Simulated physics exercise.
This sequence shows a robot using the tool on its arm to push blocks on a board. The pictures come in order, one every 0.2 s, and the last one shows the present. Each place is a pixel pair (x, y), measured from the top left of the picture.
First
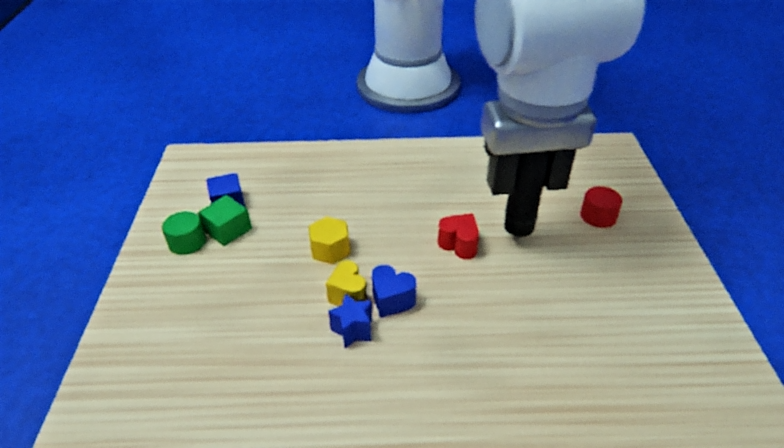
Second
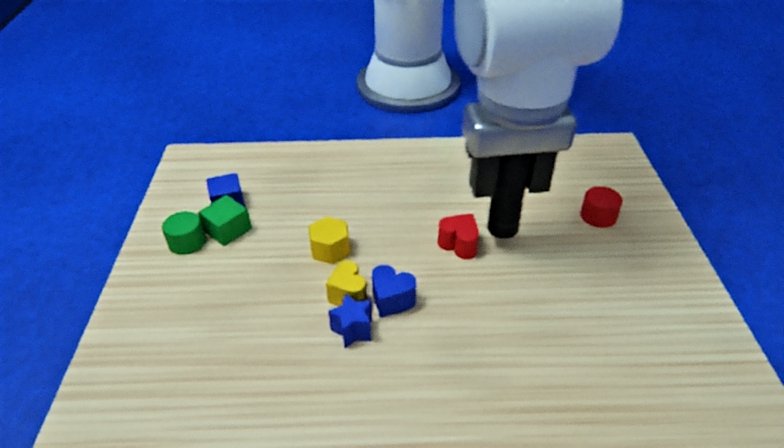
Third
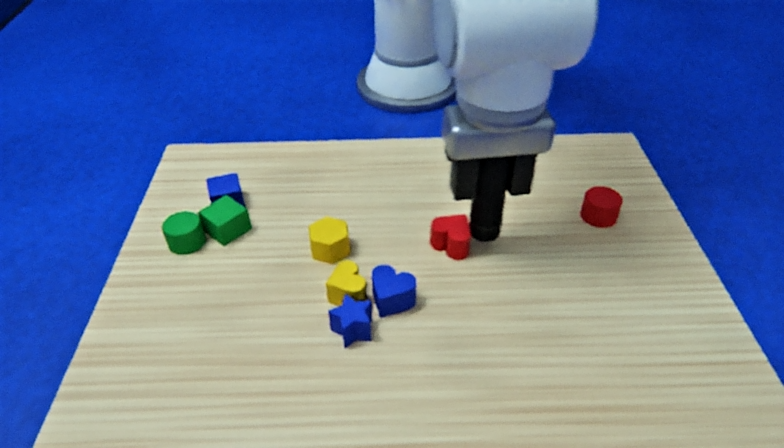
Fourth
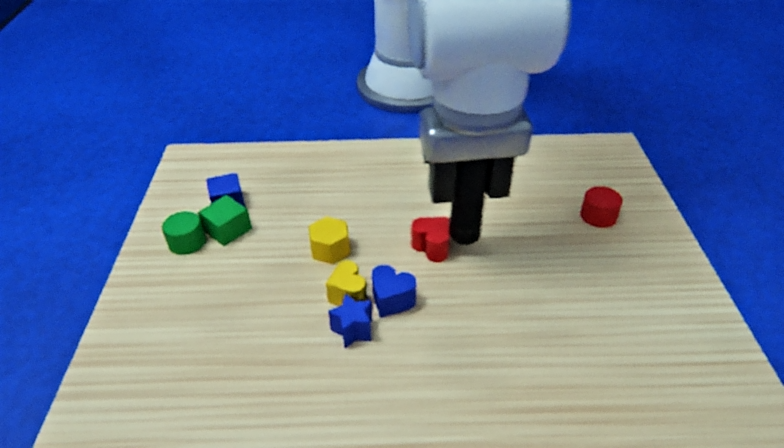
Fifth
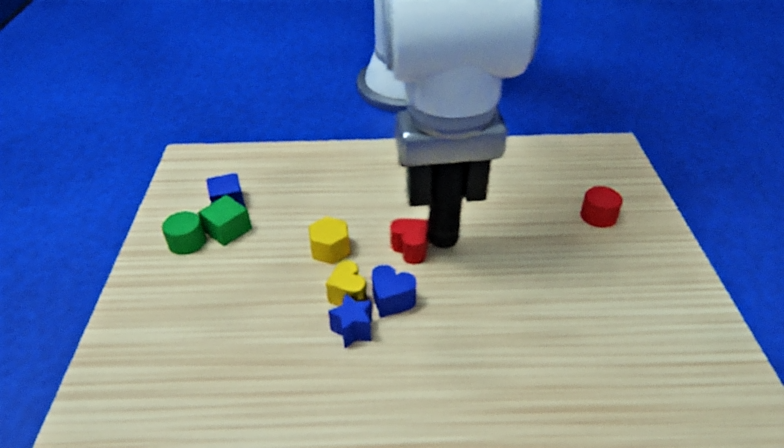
A pale wooden board lies on a bright blue surface, seen from above at an angle by a still camera. Green and blue blocks cluster at the left, a yellow hexagon, yellow and blue hearts and a blue star sit near the middle, and a red heart and red cylinder lie farther right. A white robot arm moves its black tool left, meets the red heart and pushes it a short way left.
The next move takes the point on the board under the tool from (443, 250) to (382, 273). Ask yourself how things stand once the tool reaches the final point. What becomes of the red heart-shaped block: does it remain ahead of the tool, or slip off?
Looking at the end of the path, the red heart-shaped block has slipped free of the tool.
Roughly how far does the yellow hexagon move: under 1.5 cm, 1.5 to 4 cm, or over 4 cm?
Offset: Below 1.5 cm.
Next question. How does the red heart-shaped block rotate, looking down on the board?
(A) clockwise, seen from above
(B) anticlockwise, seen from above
That would be A.
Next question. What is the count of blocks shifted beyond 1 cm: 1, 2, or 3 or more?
Looking at the path, I think only one of the blocks ends up more than 1 cm away.
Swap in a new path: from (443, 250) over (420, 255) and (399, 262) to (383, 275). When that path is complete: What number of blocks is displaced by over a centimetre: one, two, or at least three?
The count will be 1.
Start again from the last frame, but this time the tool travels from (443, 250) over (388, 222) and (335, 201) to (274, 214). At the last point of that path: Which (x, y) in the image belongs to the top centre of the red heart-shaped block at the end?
The top centre is at (378, 225).
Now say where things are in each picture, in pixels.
Tool's lower end at (519, 227); yellow hexagon at (328, 229); blue heart-shaped block at (392, 280); red heart-shaped block at (461, 225), in the first picture.
Tool at (502, 230); blocks still, in the second picture.
Tool at (484, 232); red heart-shaped block at (453, 226), in the third picture.
Tool at (465, 235); red heart-shaped block at (433, 227), in the fourth picture.
Tool at (443, 238); yellow hexagon at (328, 229); blue heart-shaped block at (392, 280); red heart-shaped block at (411, 229), in the fifth picture.
On the path given first. Halfway along, tool at (412, 250); red heart-shaped block at (382, 232), turned 25° clockwise.
At the end, tool at (382, 261); yellow hexagon still; blue heart-shaped block still; red heart-shaped block at (371, 231), turned 50° clockwise.
